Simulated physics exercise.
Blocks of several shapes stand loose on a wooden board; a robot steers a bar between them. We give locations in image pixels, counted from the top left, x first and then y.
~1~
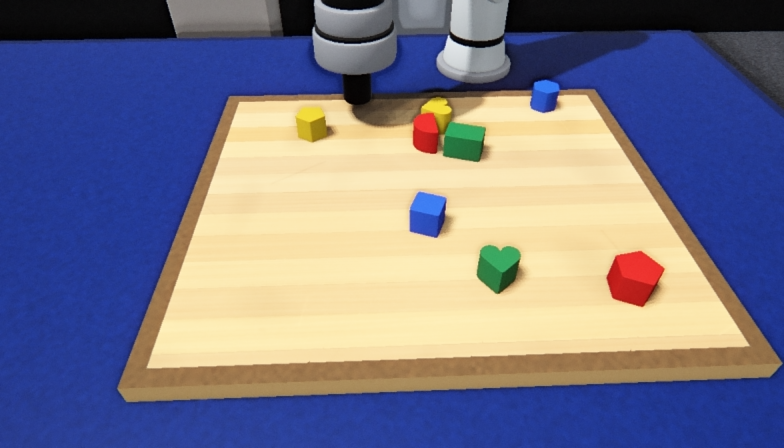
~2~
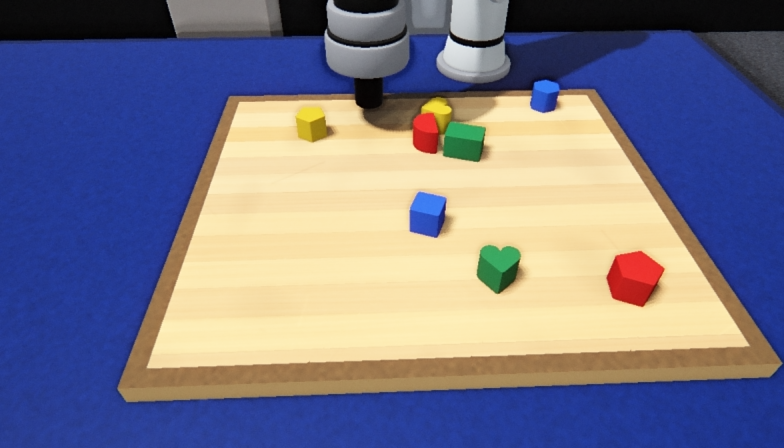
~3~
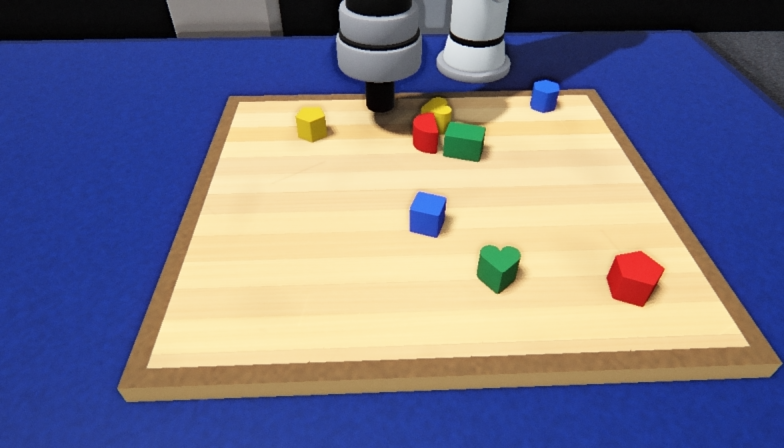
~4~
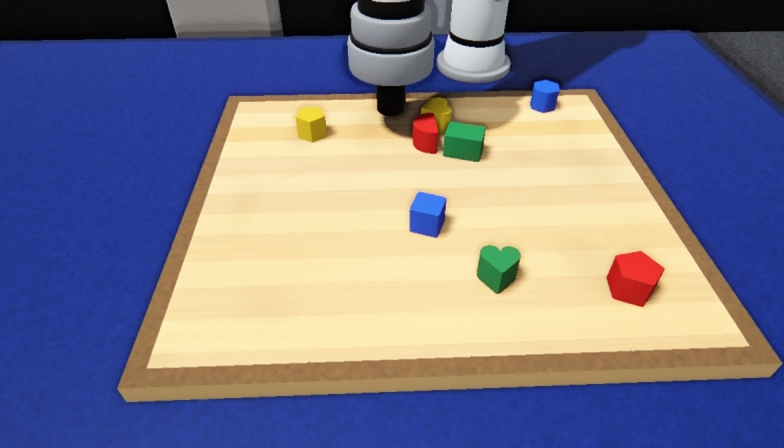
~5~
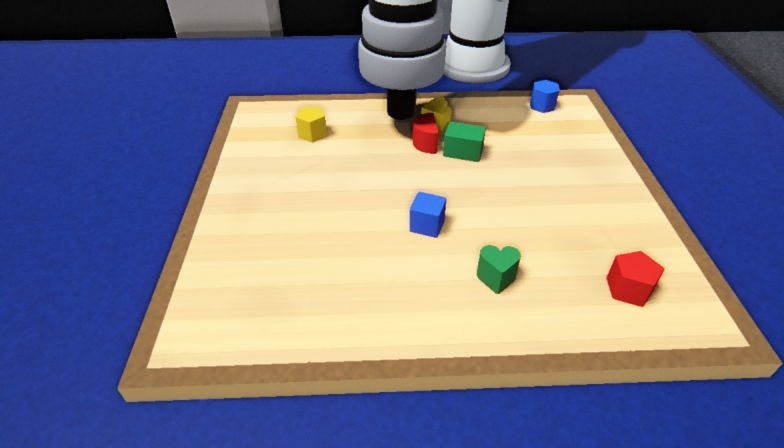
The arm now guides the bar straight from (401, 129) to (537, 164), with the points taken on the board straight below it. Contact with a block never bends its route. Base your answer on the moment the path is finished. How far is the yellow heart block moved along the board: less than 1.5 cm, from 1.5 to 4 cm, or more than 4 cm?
That one ends up 1.5 to 4 cm from where it is now.
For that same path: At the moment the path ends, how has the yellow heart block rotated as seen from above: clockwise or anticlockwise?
Rotates counter-clockwise.
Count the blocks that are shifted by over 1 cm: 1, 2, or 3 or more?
I expect three or more blocks to move.
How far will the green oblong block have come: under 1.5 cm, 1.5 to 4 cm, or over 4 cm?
Travels over 4 cm.
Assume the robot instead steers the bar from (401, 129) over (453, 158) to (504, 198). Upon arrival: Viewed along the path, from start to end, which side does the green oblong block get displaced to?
It gets pushed left.
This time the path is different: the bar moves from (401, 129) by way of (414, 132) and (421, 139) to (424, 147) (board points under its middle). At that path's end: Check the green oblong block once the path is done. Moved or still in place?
Displaced.
On the path given first. One third of the way, bar (446, 124); red D-shaped block (455, 134), turned 30° clockwise; yellow heart block (459, 106), turned 80° anticlockwise; green oblong block (485, 139).
Two thirds of the way, bar (492, 135); red D-shaped block (465, 142), turned 35° clockwise; yellow heart block (461, 106), turned 95° anticlockwise; green oblong block (505, 151), turned 30° clockwise.
At the end, bar (541, 148); red D-shaped block (465, 142), turned 35° clockwise; yellow heart block (461, 106), turned 95° anticlockwise; green oblong block (518, 158), turned 90° clockwise.
